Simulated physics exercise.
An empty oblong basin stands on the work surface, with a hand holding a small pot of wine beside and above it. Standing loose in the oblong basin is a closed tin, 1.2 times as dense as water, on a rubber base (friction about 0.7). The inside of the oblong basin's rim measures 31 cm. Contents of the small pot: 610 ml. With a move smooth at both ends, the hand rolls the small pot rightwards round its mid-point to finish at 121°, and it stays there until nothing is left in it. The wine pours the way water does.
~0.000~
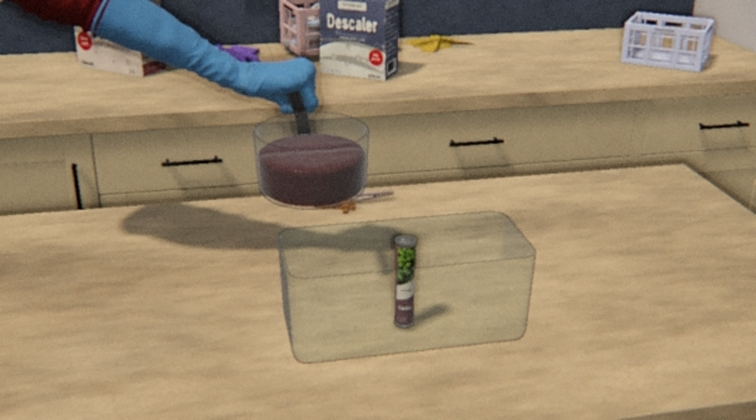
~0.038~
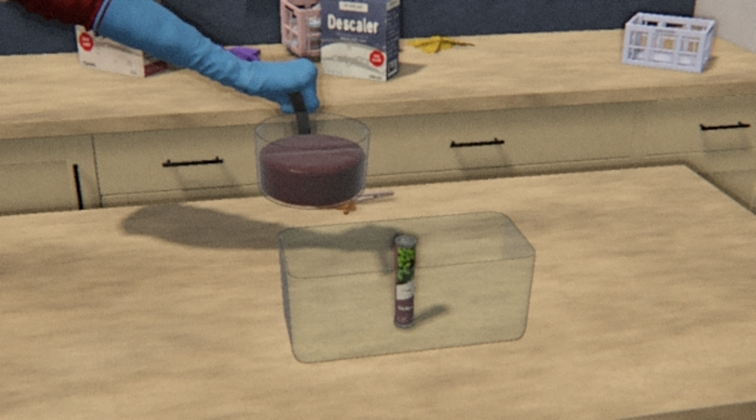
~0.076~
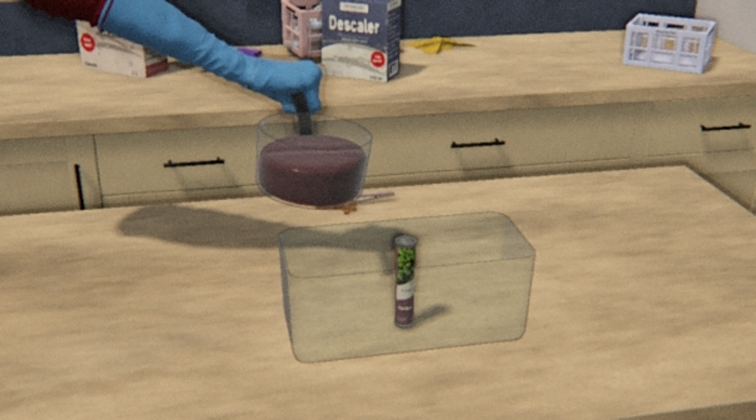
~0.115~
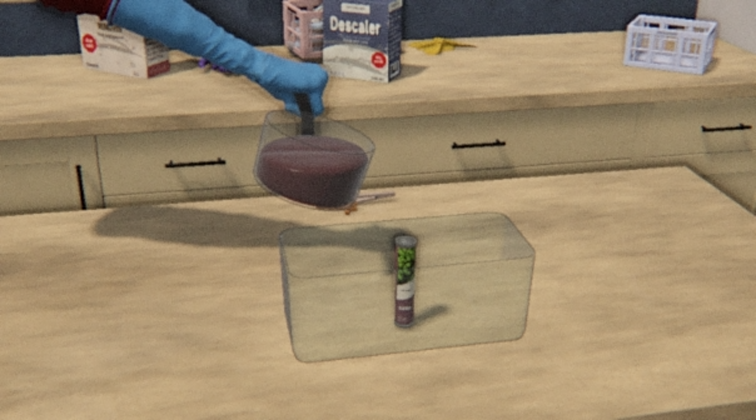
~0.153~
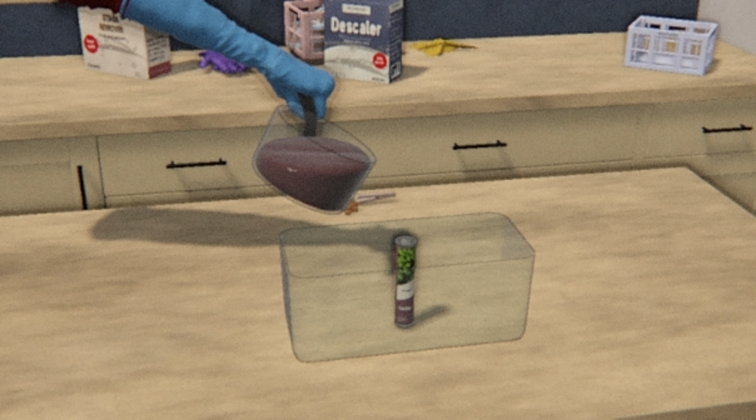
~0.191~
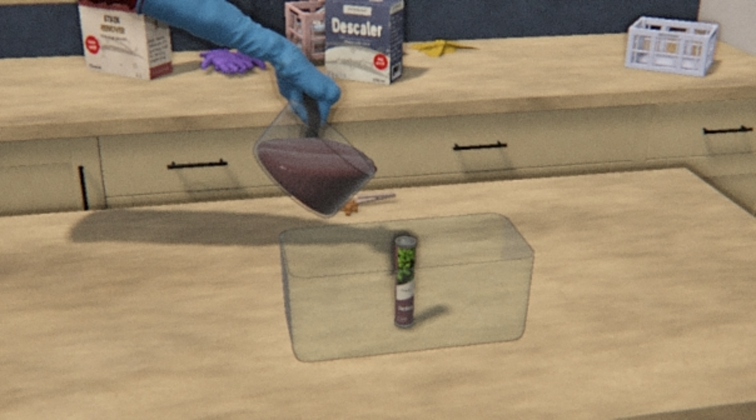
A blue-gloved hand steadily tilts a small pot of dark red liquid rightwards above a clear basin holding an upright tin.
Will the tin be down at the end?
Yes.
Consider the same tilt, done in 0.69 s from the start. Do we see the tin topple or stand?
The tin goes over.
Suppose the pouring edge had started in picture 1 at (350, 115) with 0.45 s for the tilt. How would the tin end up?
Then it tips over.
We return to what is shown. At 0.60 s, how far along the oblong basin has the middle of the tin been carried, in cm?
Near 2 cm.
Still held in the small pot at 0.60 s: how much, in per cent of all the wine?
1 per cent or so.
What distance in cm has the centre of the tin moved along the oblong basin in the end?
Net tin displacement: Roughly 8.5 cm.
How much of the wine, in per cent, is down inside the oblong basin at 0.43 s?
The basin holds roughly 50 in a hundred parts at that moment.
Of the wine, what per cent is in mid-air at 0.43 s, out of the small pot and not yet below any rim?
About 36 per cent.
After 0.43 s the tilt is 118° and 14 per cent is still to pour; the tin stands where it began.
After 0.60 s the tilt is 121° and 1 per cent is still to pour; the tin leans 8°.
After 0.77 s the tilt is 121° and 0 per cent is still to pour; the tin leans 39°.
After 0.97 s the tilt is 121° and 0 per cent is still to pour; the tin lies on its side.
In the end the tin lies on its side.
